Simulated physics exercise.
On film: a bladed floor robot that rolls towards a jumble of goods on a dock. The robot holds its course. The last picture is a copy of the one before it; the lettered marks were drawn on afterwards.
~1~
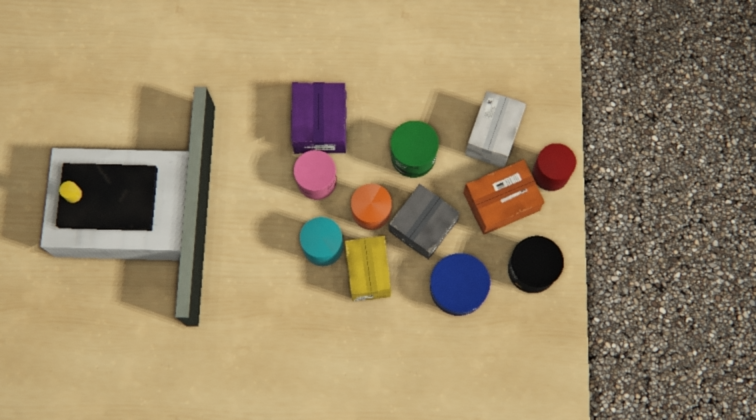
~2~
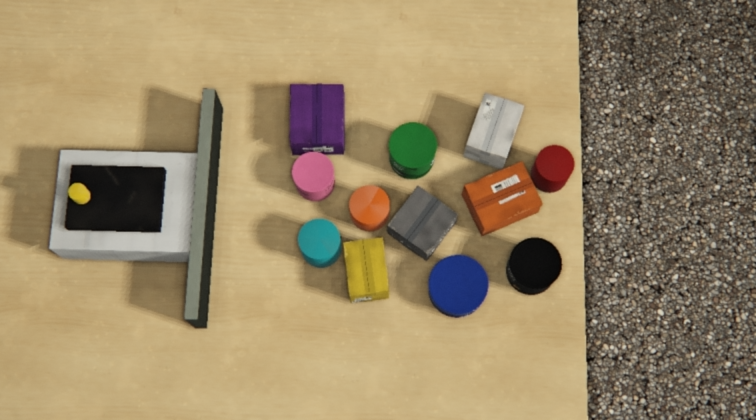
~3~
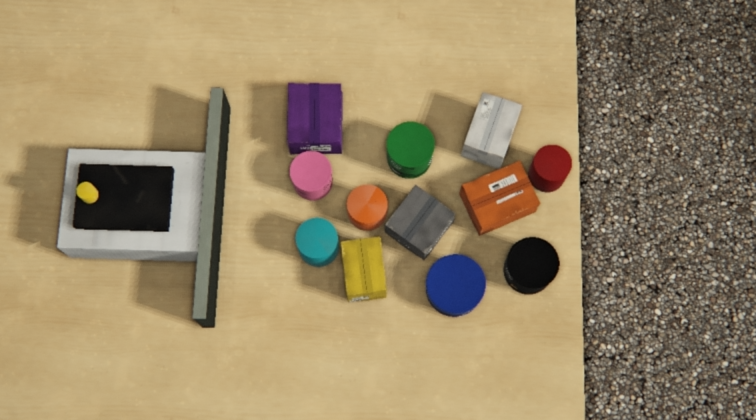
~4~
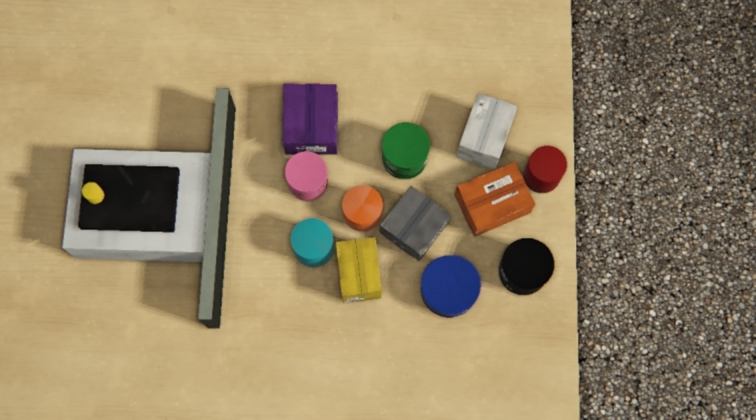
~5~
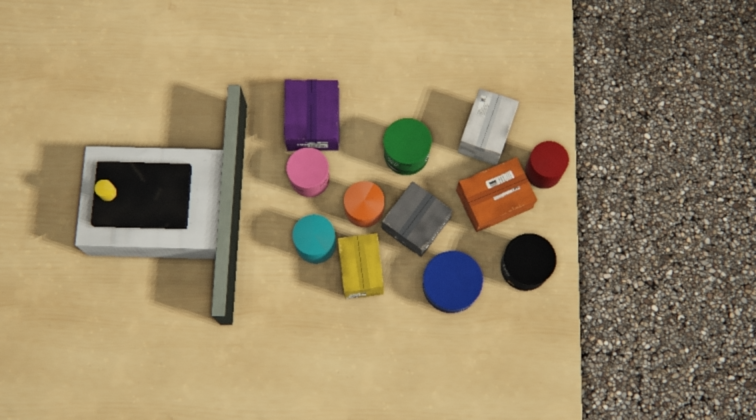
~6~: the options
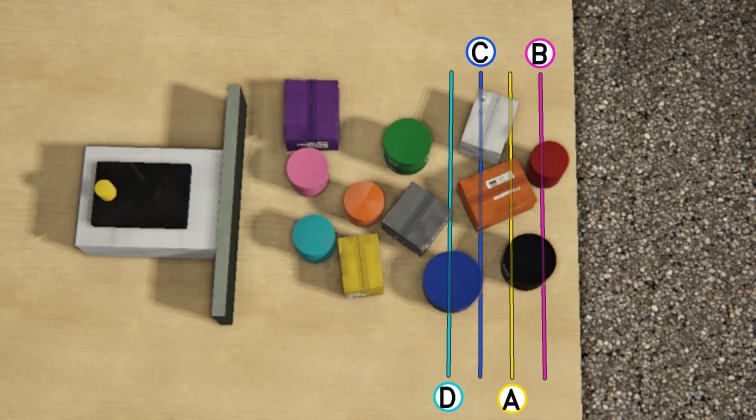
A bladed floor robot rolling slowly right towards a jumble of coloured parcels and round pails, which stay unmoved on a dock.
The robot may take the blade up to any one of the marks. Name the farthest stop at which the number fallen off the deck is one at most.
The farthest such stop is D.
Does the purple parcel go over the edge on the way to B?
By then, no.
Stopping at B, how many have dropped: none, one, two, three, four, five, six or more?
Six or more.
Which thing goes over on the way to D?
The red canister goes over.
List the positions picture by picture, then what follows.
Green pail (414, 150); purple parcel (320, 118); yellow parcel (368, 269), in the first picture.
Robot (123, 198); black pail (533, 267), in the second picture.
Robot (131, 197); white box (491, 131), in the third picture.
Robot (137, 198); blue pail (450, 288), in the fourth picture.
Robot (149, 195); pink pail (309, 173); orange canister (364, 205); orange parcel (497, 195), in the fifth picture.
On the marked copy, A at (511, 220); B at (543, 220); C at (481, 219); D at (450, 218).
Following D. Soon after the start, robot (228, 197); purple parcel (346, 117); yellow parcel (368, 268).
Later, robot (309, 199); orange parcel (506, 194); white box (505, 131).
In the end, robot (370, 201); red canister over the edge; black pail (576, 279); one fallen.
As for the rest, A drops six; B drops seven; C drops three.
